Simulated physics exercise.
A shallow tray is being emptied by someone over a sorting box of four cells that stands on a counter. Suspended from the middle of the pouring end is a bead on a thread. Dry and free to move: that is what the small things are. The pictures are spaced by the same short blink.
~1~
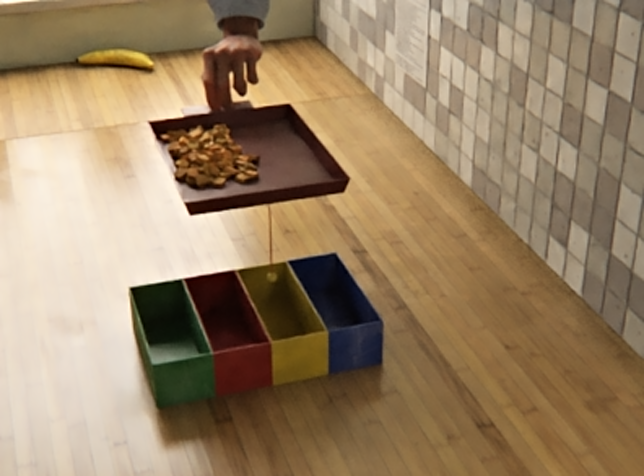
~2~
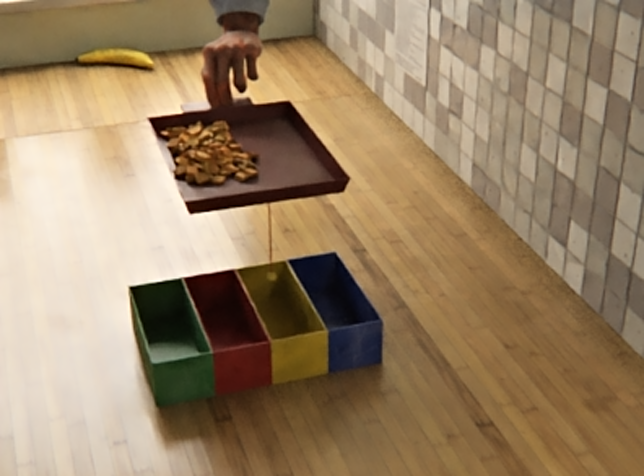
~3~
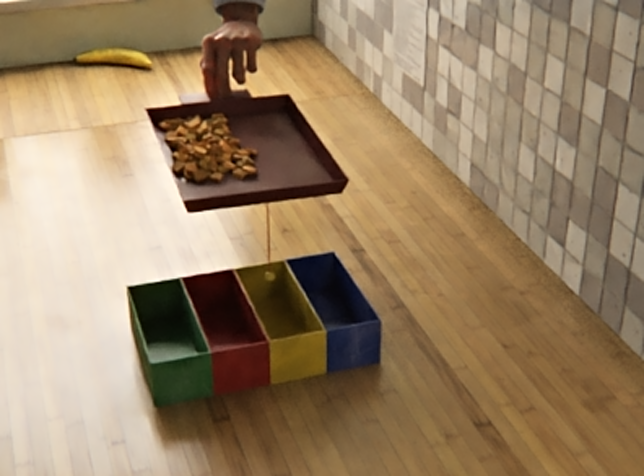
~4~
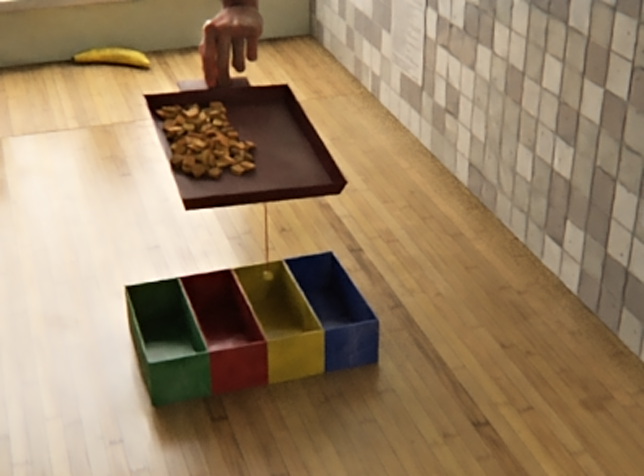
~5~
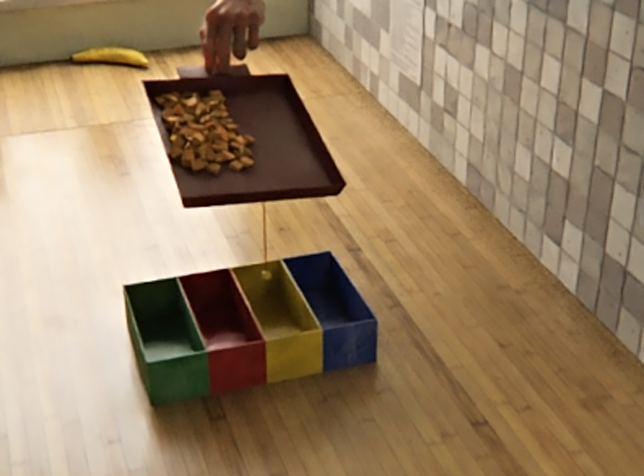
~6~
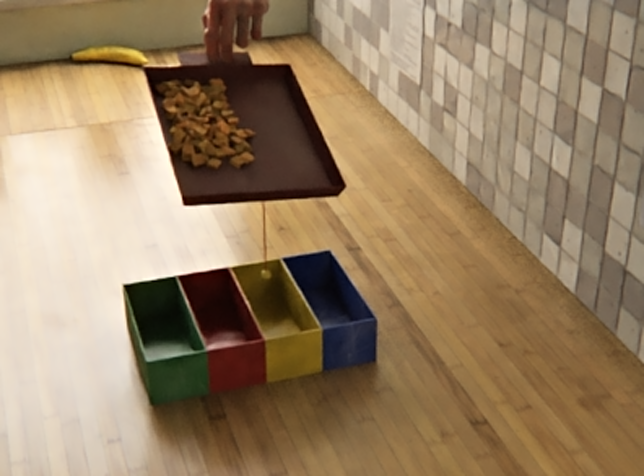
The footage shows a hand gradually raising the far side of a dark tray holding small brown pieces above a four-cell box of green, red, yellow and blue, while the tray's near edge dips slightly toward the right.
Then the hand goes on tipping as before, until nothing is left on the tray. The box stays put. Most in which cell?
Blue cell.
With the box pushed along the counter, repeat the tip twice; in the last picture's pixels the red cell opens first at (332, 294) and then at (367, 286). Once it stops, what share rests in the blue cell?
Roughly 0 % and 0 %.
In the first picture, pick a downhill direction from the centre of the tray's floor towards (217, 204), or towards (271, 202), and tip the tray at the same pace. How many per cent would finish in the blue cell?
First some 0, then 10 per cent.
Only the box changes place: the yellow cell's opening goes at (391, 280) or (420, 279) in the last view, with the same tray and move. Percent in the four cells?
100 %, 80 %.
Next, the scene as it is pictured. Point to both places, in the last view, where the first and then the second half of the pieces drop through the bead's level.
The leading part at (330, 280), the rest of it at (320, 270).
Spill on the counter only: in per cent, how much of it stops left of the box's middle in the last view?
Share to the left: Near 0 per cent.
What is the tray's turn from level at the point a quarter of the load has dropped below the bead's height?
Angle reached: About 80°.
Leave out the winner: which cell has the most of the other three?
Second: Yellow.
Just after the last frame, tray tipped steeply; the larger part on the tray; about a tenth falling or outside the box.
A moment on, tray tipped right over; roughly half on the tray; about a tenth in the blue cell; just a few in the yellow cell; roughly a quarter falling or outside the box.
Further on, tray tipped past a quarter turn; roughly two thirds in the blue cell; roughly a quarter in the yellow cell; about a tenth falling or outside the box.
When it is over, tray tipped past a quarter turn; roughly two thirds in the blue cell; roughly a quarter in the yellow cell; not one in the green cell; not one in the red cell; about a tenth outside the box.
